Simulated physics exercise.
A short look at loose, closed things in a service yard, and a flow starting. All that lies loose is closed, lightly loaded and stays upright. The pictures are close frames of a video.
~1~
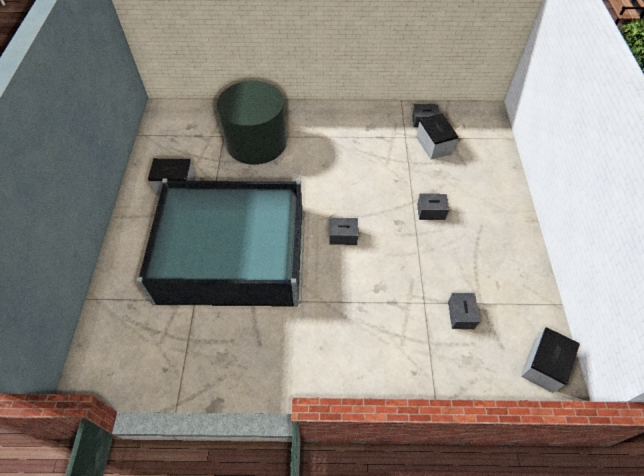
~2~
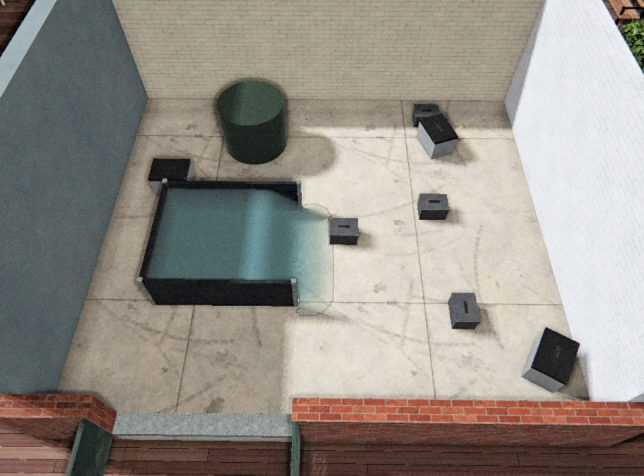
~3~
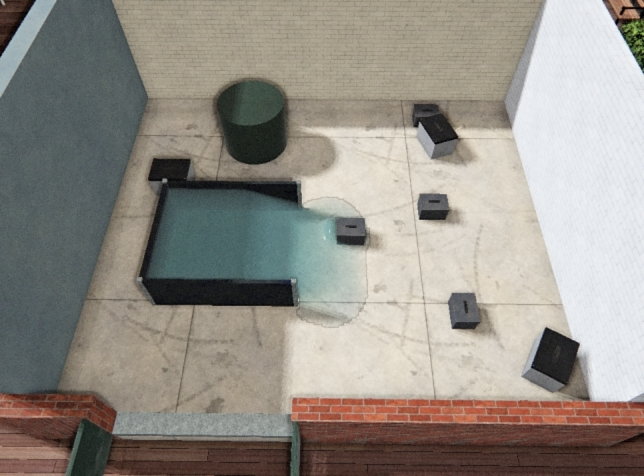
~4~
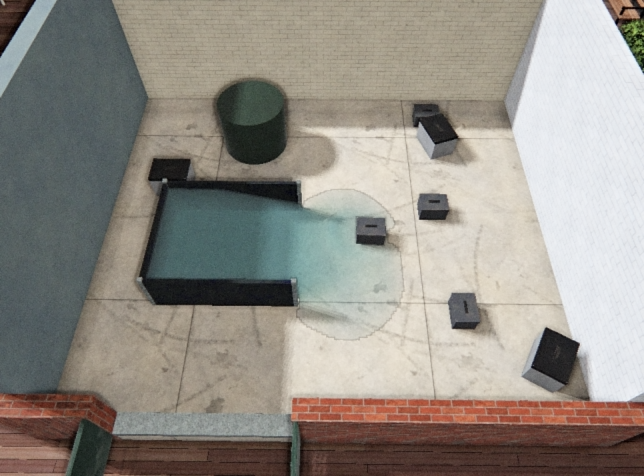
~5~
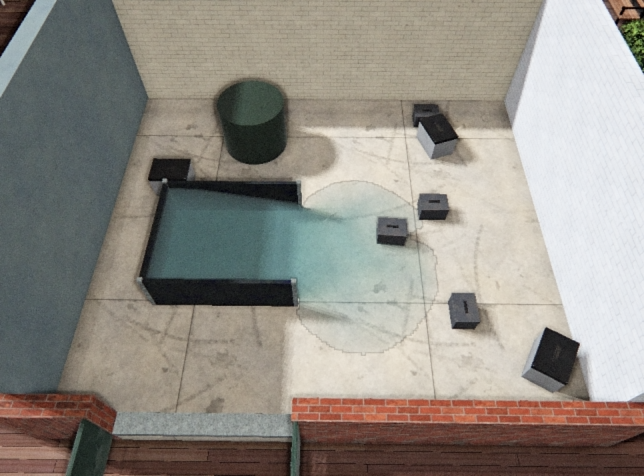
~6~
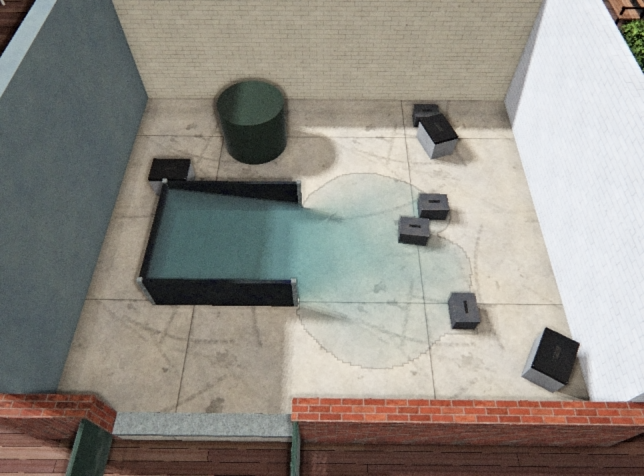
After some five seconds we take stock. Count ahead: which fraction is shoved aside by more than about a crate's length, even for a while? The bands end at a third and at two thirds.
That comes to two thirds or more.
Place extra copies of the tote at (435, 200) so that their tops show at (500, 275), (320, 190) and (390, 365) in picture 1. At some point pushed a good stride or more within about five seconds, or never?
One after the other: Swept aside, under that, swept aside.
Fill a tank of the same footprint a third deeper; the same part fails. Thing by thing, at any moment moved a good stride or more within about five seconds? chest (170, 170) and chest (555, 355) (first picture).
As listed: Less than that, swept aside.
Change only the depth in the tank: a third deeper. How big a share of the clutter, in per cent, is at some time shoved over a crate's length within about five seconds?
Some 90 per cent.
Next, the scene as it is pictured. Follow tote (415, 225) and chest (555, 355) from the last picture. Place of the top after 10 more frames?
Near (533, 217) and (593, 378).
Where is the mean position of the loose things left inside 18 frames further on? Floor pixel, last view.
Around (433, 196).
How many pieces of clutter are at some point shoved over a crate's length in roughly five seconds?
I count 6.
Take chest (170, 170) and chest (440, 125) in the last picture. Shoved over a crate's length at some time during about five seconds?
In turn: Short of that, pushed that far.
A moment on, 1 of 7 are well off their spots; 0 afloat.
Next, 3 of 7 are well off their spots; 4 afloat.
Later, 4 of 7 are well off their spots; 4 afloat.
In the end, 5 of 7 are well off their spots, and 6 have been at some point; 5 afloat.
